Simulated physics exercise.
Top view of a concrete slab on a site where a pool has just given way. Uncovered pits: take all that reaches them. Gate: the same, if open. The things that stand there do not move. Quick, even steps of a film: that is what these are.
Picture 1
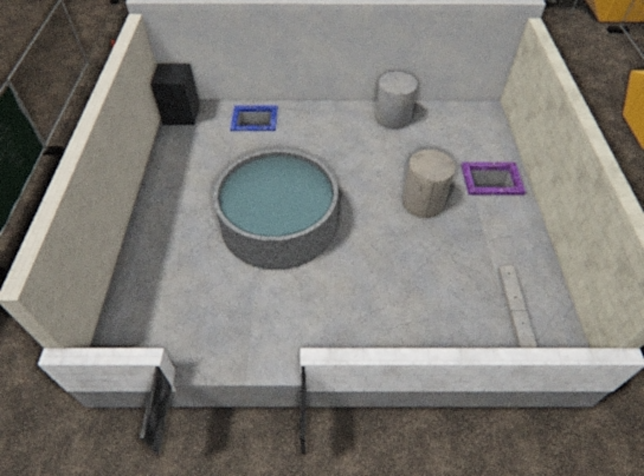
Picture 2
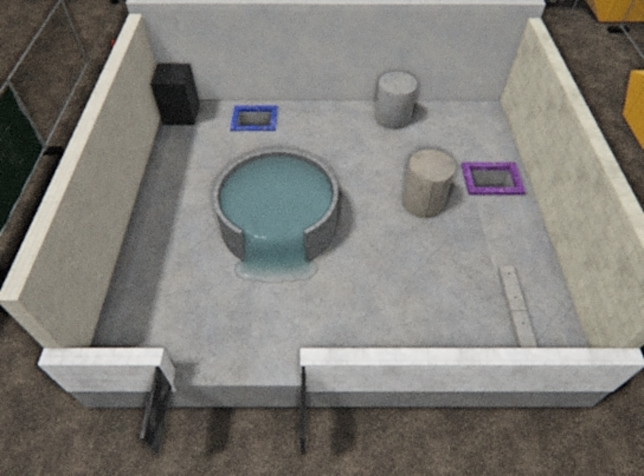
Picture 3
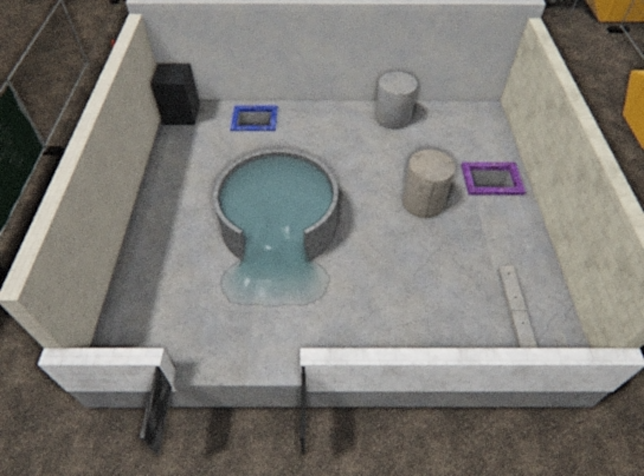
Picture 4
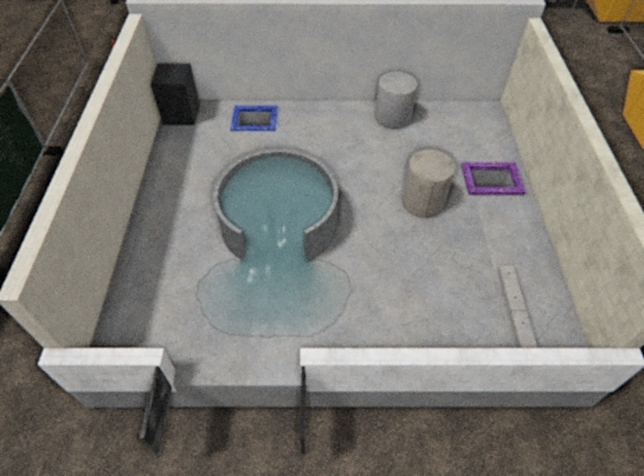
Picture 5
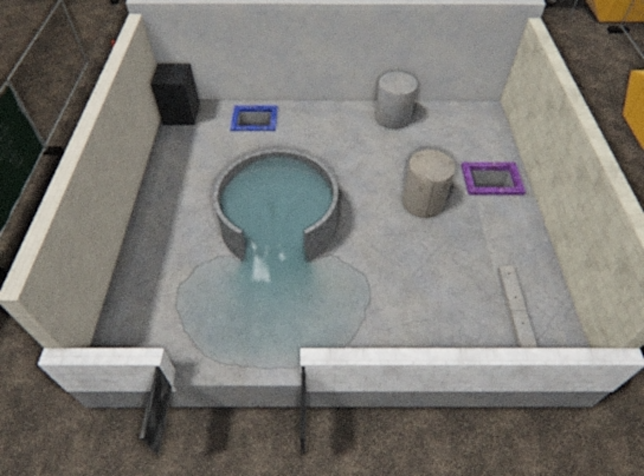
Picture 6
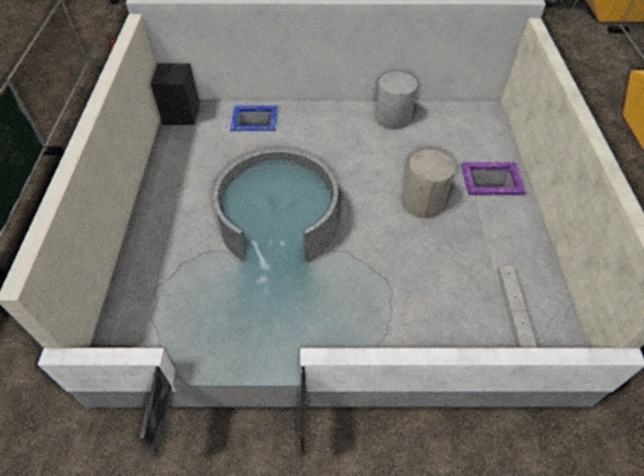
On a walled concrete slab, a round tank of water stands still, then opens at its near side. Water pours through the gap and spreads across the floor in a widening pool, reaching the opening in the front wall.
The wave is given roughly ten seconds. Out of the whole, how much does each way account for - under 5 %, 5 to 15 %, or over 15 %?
By the end, the gate accounts for over 15 %; the blue pit accounts for under 5 %; the purple pit accounts for under 5 %.
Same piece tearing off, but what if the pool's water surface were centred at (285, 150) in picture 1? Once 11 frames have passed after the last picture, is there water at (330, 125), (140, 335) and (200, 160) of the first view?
Well, first one stays dry, second one got wet, third one stays dry.
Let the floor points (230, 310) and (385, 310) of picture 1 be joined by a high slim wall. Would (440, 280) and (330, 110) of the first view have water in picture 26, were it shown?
Soaked, untouched.
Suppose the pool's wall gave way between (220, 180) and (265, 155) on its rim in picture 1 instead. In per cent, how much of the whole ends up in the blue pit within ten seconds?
Approximate share, blue: 25 in a hundred.
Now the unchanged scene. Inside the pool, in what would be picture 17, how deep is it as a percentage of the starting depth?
About 44 per cent.
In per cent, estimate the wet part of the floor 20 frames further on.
Roughly 40 %.
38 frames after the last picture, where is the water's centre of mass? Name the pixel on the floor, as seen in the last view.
Roughly (327, 254) in the last picture.
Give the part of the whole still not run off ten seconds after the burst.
Roughly 48 per cent.
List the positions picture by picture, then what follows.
The first frame shows the round tank at (276, 194) is whole and still.
In the second frame, water pours out at (275, 258) and has run to (313, 270).
In the third frame, the front is at (233, 297), out from the gap at (275, 259).
In the fourth frame, water pours out at (275, 260) and has run to (218, 323).
In the fifth frame, the front is at a hidden place, out from the gap at (275, 260).
In the sixth frame, water pours out at (275, 260) and has run to a hidden place.
A moment on, water covers 20 % of the floor; the gate 10 %, the blue pit 0 %, the purple pit 0 %.
Next, water covers 20 % of the floor; the gate 22 %, the blue pit 0 %, the purple pit 0 %.
Then, water covers 40 % of the floor; the gate 33 %, the blue pit 0 %, the purple pit 0 %.
Later, water covers 60 % of the floor; the gate 44 %, the blue pit 0 %, the purple pit 0 %.
In the end, water covers 80 % of the floor; the gate 51 %, the blue pit 0 %, the purple pit 0 %.
